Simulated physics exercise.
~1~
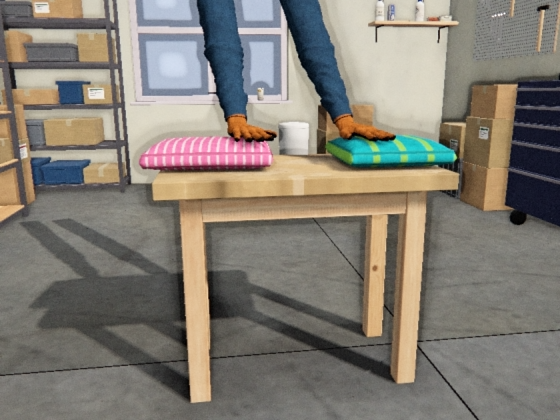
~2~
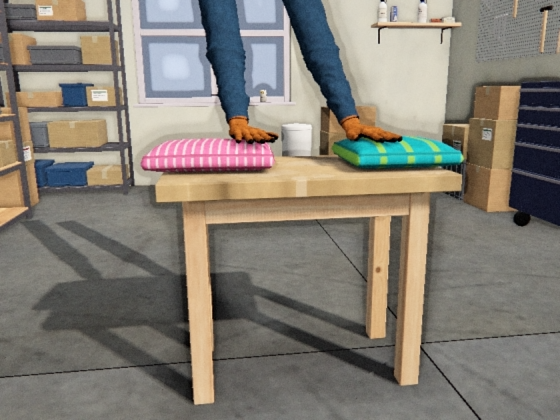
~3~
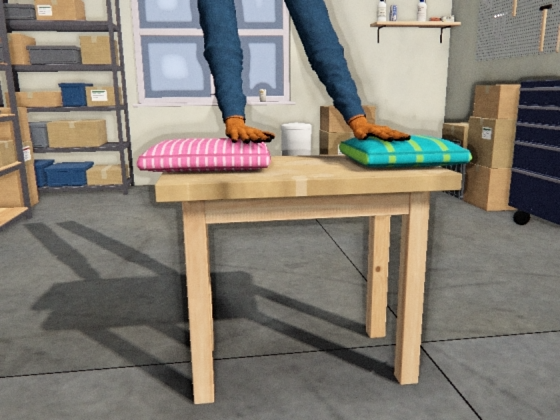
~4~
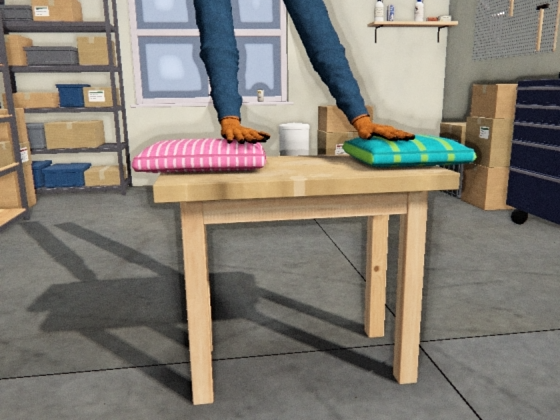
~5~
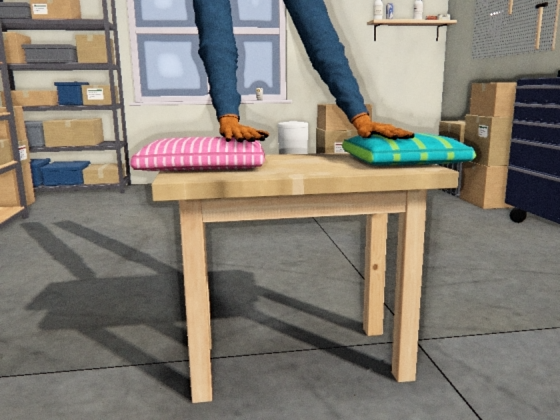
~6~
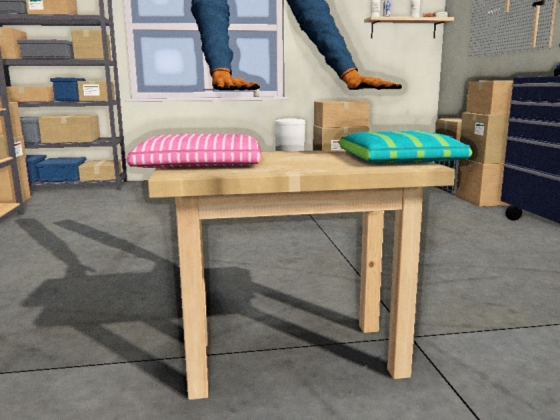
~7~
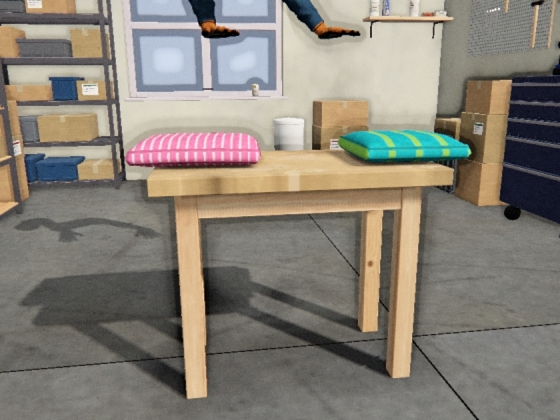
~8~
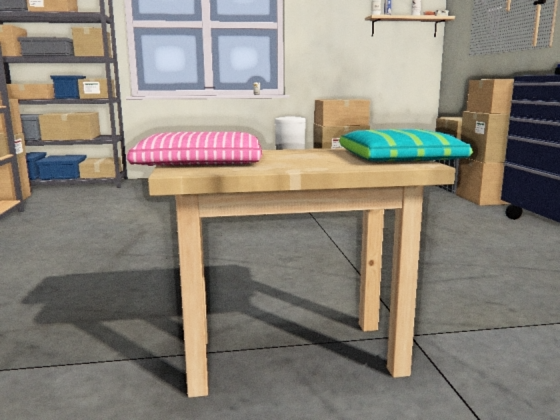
Gloved hands nudging a turquoise cushion slightly right beside a pink cushion on a wooden table, then lifting away, leaving both resting.
